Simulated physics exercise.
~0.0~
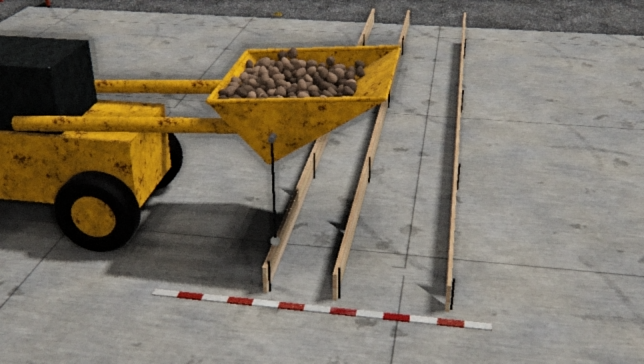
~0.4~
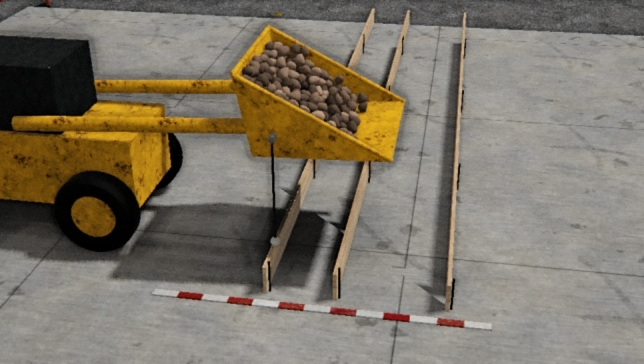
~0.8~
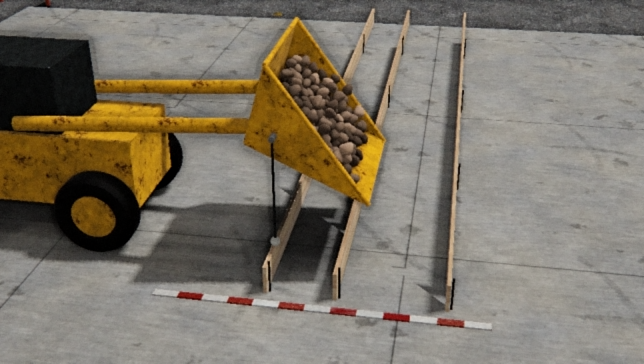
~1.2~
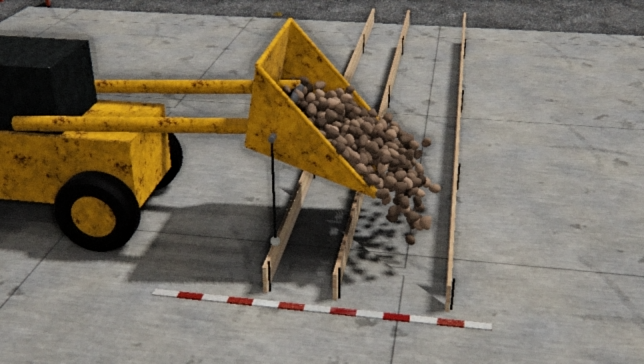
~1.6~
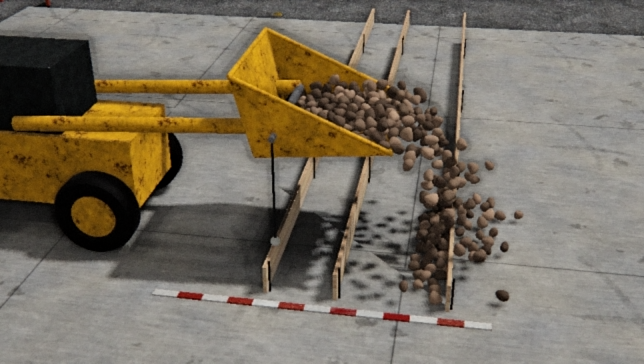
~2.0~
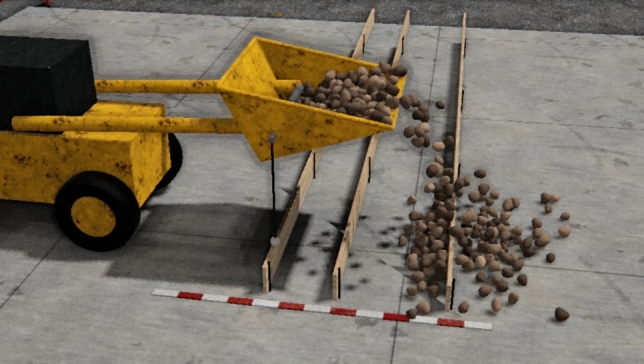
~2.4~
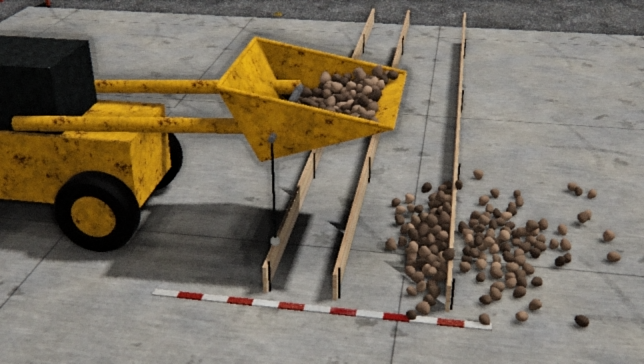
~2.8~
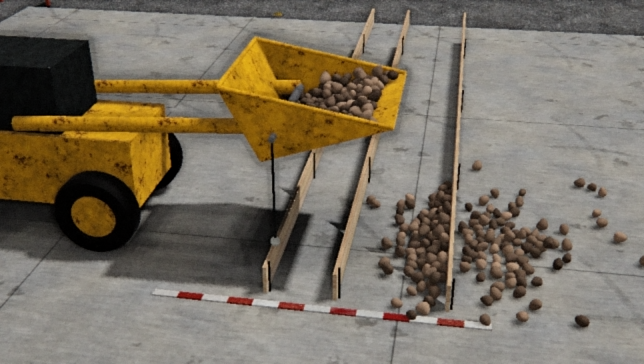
On a concrete floor, a yellow loader tipped its bucket forward and poured out brown cobbles, then tilted it back with many still inside, while the rest scattered on both sides of the farthest board, leaving the nearest bay empty.
